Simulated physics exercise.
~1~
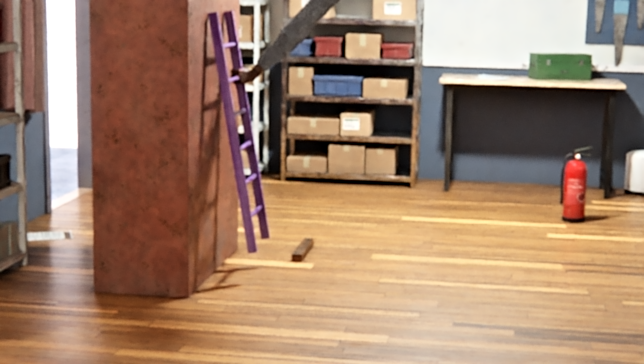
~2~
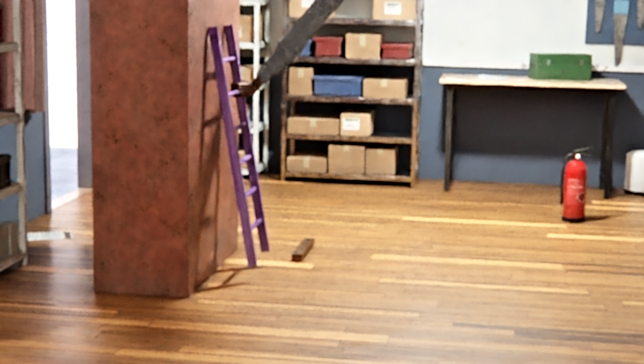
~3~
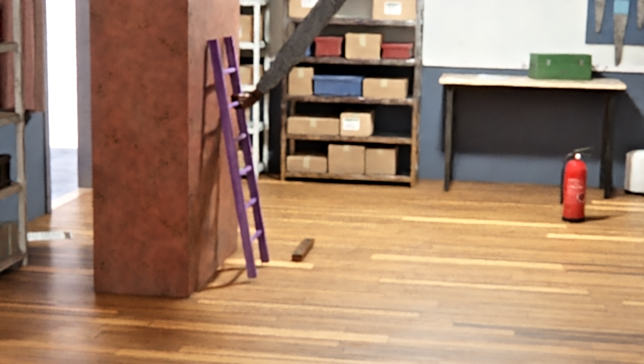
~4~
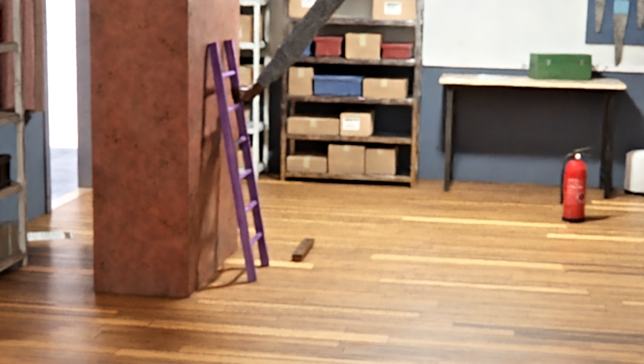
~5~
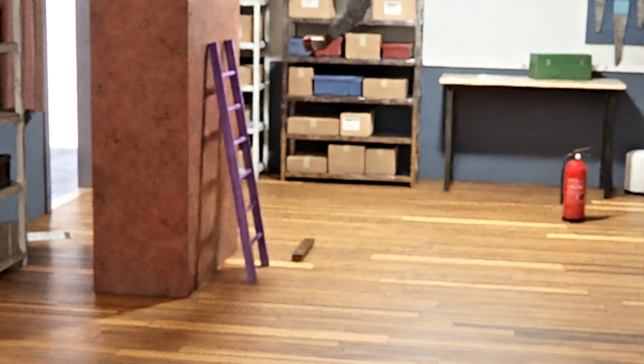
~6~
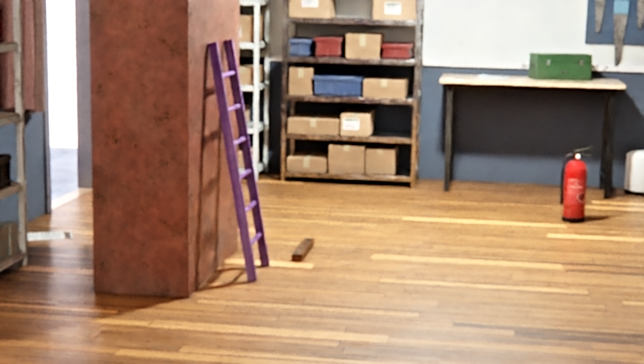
A purple ladder slides down against a brown pillar, then stays leaning as the hand withdraws.
